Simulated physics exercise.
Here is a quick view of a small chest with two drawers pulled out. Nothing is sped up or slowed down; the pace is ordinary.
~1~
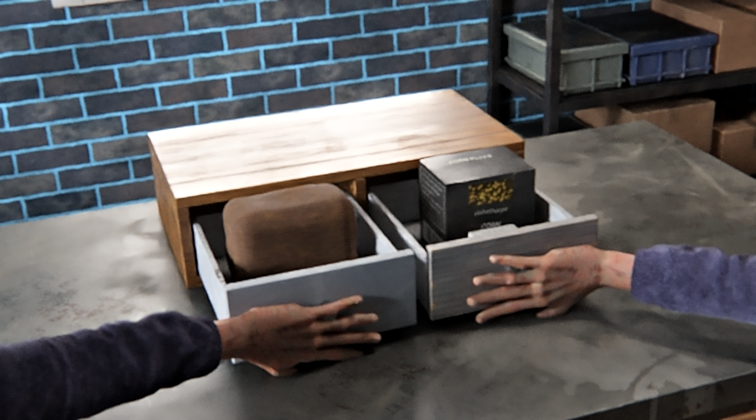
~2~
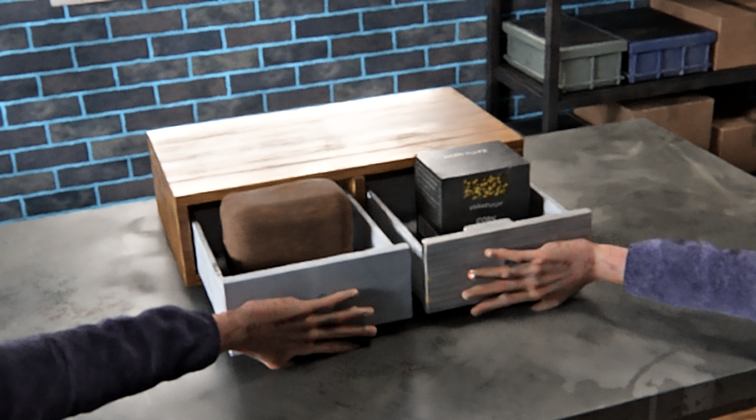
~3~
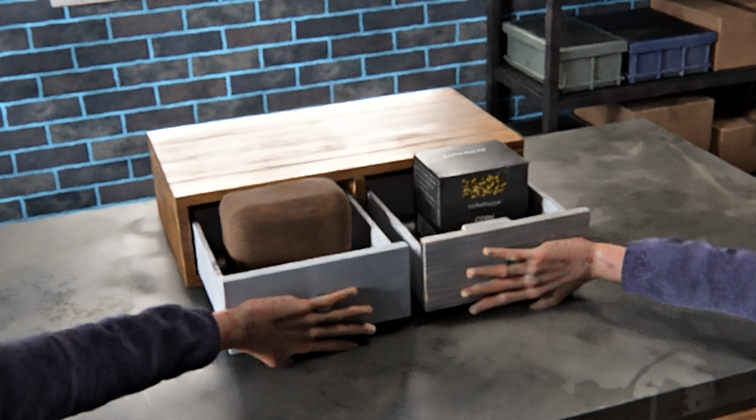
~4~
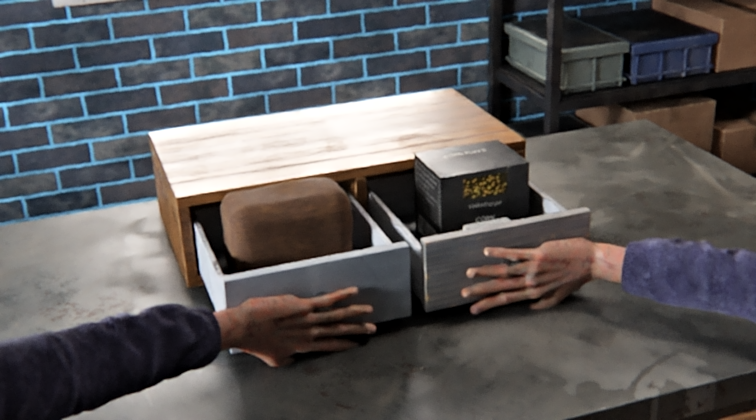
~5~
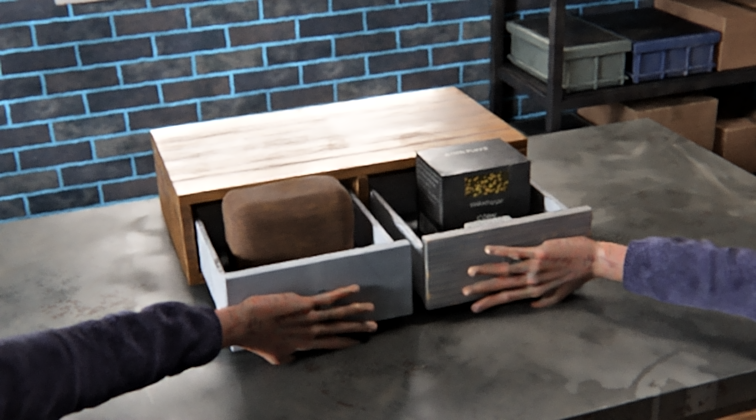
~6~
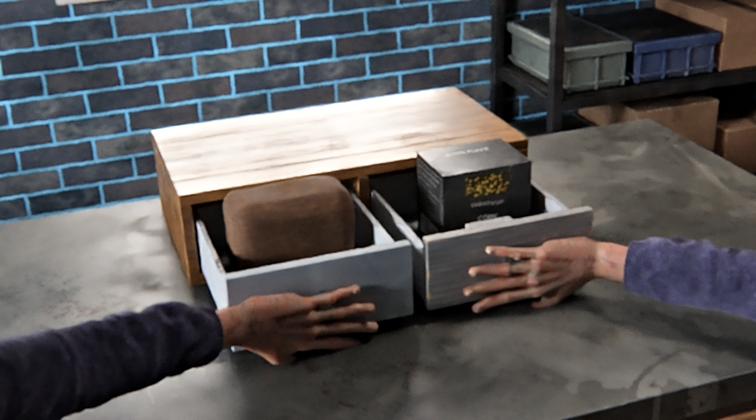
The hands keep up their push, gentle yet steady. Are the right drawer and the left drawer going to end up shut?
Outcome: The right drawer is most likely going to get stuck; the left drawer is most likely going to get stuck.
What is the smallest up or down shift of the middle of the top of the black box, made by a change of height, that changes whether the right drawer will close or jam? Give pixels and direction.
Shift: 20 px, direction down.
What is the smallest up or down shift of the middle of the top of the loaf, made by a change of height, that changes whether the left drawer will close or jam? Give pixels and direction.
It takes a move of about 20 pixels downwards.
Then, 0.28 s on from there, right drawer starting in; left drawer starting in.
Then, 0.72 s on from there, right drawer stopped, still ajar; left drawer about half in.
In the end, the right drawer will not close; the left drawer will not close.
